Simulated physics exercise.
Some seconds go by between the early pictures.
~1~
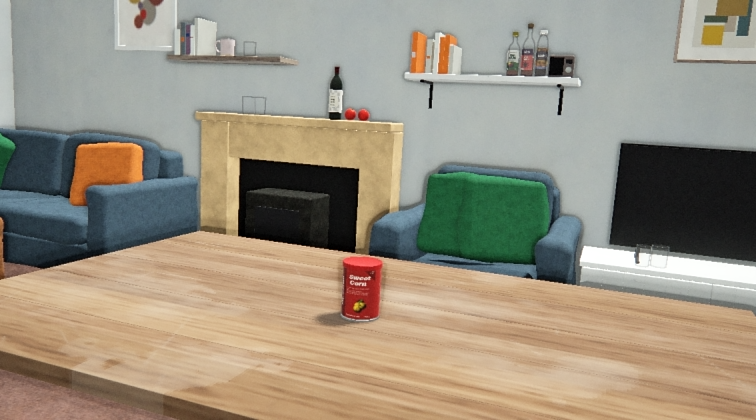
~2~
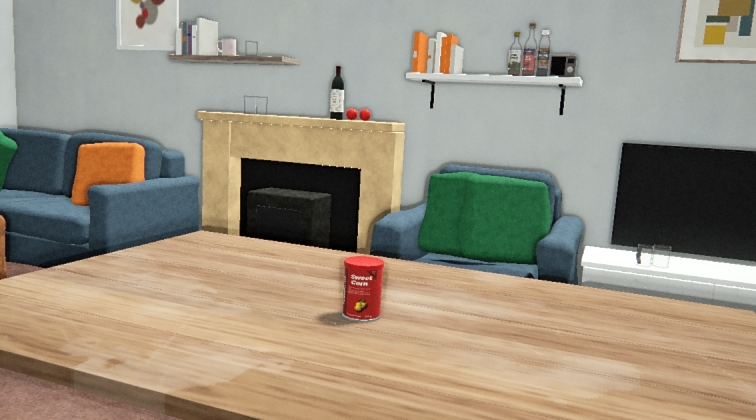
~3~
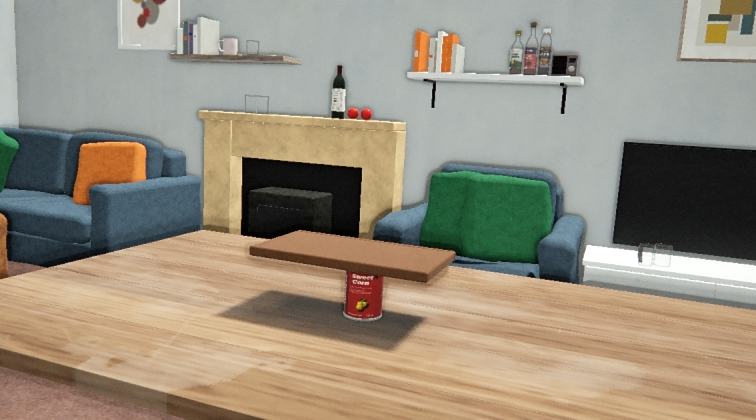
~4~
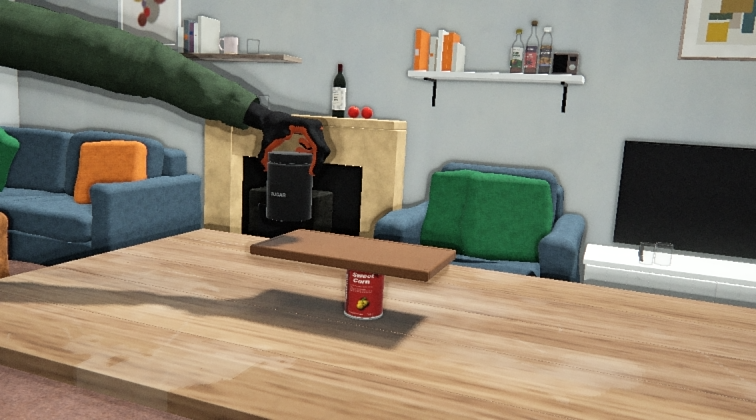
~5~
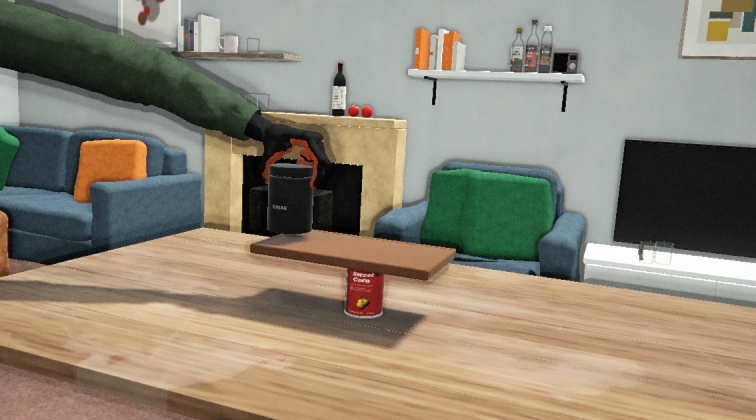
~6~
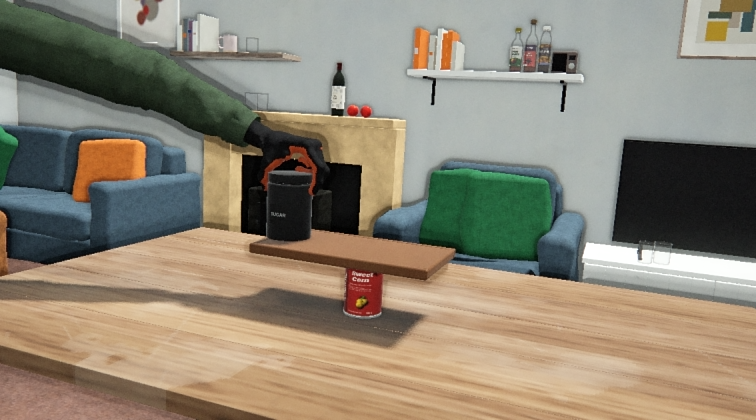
Living room table with a red tin, a brown board appearing on top, and a gloved hand lowering a black jar onto its left end.
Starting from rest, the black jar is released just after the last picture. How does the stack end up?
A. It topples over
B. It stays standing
It topples over (A).
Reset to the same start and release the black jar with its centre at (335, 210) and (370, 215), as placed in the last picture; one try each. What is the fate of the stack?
On the first try it falls down; on the second try it stays put.
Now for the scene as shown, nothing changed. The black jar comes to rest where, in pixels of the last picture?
The object winds up at approximately (246, 271).
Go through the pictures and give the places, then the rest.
The last thing is not in view yet; red tin (361, 289), in the first picture.
The last thing is not in view yet; red tin (363, 289), in the second picture.
The last thing is not in view yet; red tin (364, 288), in the third picture.
On its way; black jar (290, 185); red tin (365, 287), in the fourth picture.
On its way; black jar (291, 198); red tin (365, 285), in the fifth picture.
Set down, still held; black jar (290, 205); red tin (364, 285), in the sixth picture.
Then, 0.30 s later than the last frame, black jar now fallen; brown lid tilted by 45°.
Then, 0.40 s later than the last frame, brown lid tilted by 39°.
When it is over, fallen, black jar; lying over in the stack, brown lid; red tin as before. End places, in pixels of the last picture, black jar near (246, 271). The stack gives way.
